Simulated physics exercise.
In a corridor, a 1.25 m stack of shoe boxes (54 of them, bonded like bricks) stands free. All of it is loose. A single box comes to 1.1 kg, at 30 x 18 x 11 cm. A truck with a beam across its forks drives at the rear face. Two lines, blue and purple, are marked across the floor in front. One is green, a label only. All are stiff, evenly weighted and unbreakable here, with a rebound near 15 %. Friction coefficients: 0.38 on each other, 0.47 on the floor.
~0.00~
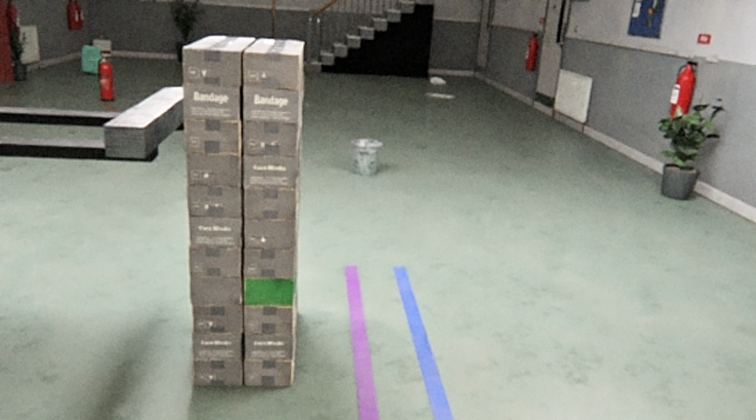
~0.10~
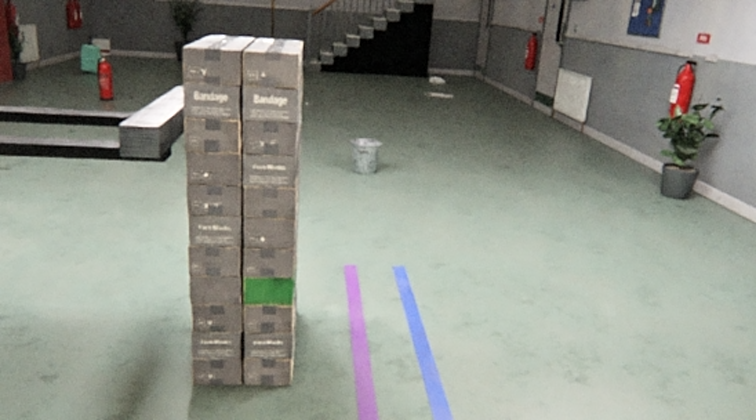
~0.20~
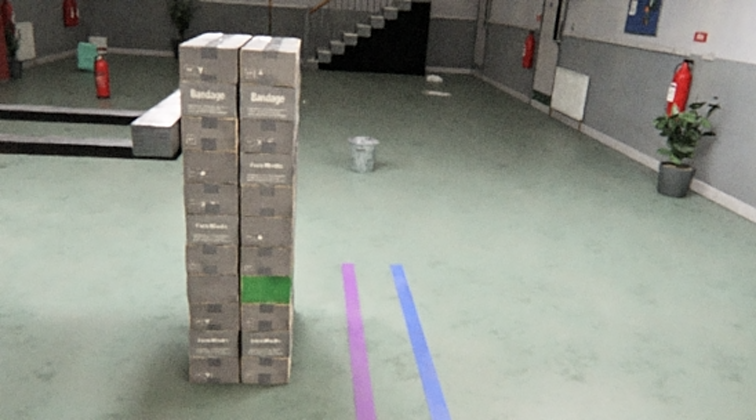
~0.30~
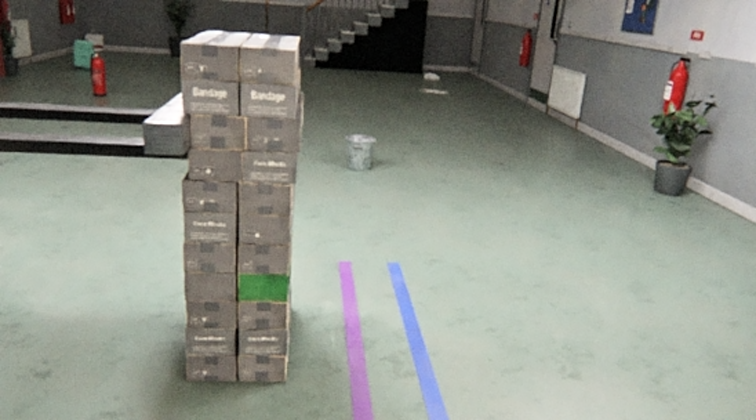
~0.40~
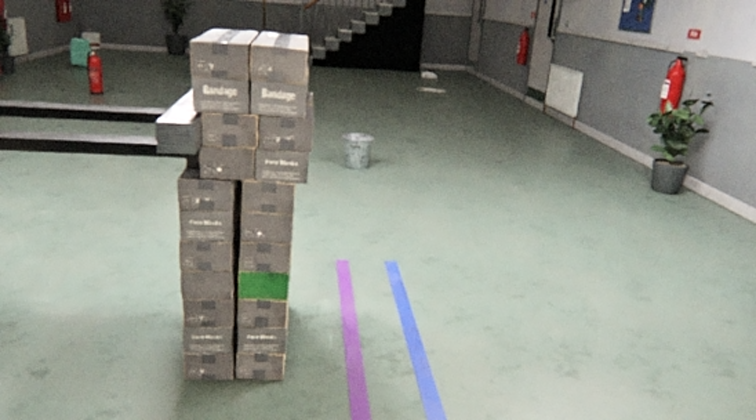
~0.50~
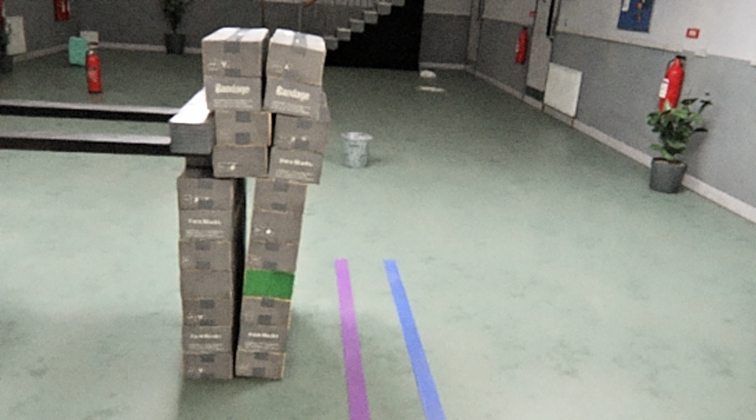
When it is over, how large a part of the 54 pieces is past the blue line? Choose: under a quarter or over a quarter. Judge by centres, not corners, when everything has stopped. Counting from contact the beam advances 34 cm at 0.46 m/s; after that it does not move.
Ending past the blue line: More than a quarter.
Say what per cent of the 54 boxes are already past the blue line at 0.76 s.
0 per cent by then.
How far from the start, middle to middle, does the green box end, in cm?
About: Green 65.
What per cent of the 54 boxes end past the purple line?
About 50 per cent.
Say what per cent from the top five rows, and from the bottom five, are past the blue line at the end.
Top 60, bottom 10 per cent.
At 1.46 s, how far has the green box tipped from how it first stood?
About 90°.
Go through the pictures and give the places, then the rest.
In the first picture (each place is the centre of the face we see best; the camera pans a little), beam (128, 142) 10 cm from the stack; purple line, near end, (366, 393); blue line, near end, (436, 393); green box (269, 292); all in place.
Beam (142, 142) 55 mm from the stack; green box (269, 292), in the second picture.
Beam (155, 141) 9 mm from the stack; green box (266, 290), in the third picture.
Beam (167, 139) 37 mm in; green box (263, 288); 16 have shifted, in the fourth picture.
Beam (179, 138) 8 cm in; green box (264, 286) moved 12 mm; 29 have shifted, in the fifth picture.
Beam (193, 138) 13 cm in; purple line, near end, (356, 385); blue line, near end, (426, 385); green box (269, 285) tilted 5°; steepest lean 7°, the box at (293, 99); 36 have shifted, in the sixth picture.
By 0.76 s, none of the 54 boxes past the blue line, 36 disturbed; green box tilted 16°.
By 1.08 s, 7 of the 54 boxes past the blue line; green box tilted 42°, 44 mm lower.
By 1.46 s, 19 of the 54 boxes past the blue line; green box on its side.
When it is over (3.1 s), 19 of the 54 boxes past the blue line; green box on its side. That is 35 per cent. In pixels of the last frame, middles, green box near (404, 352).
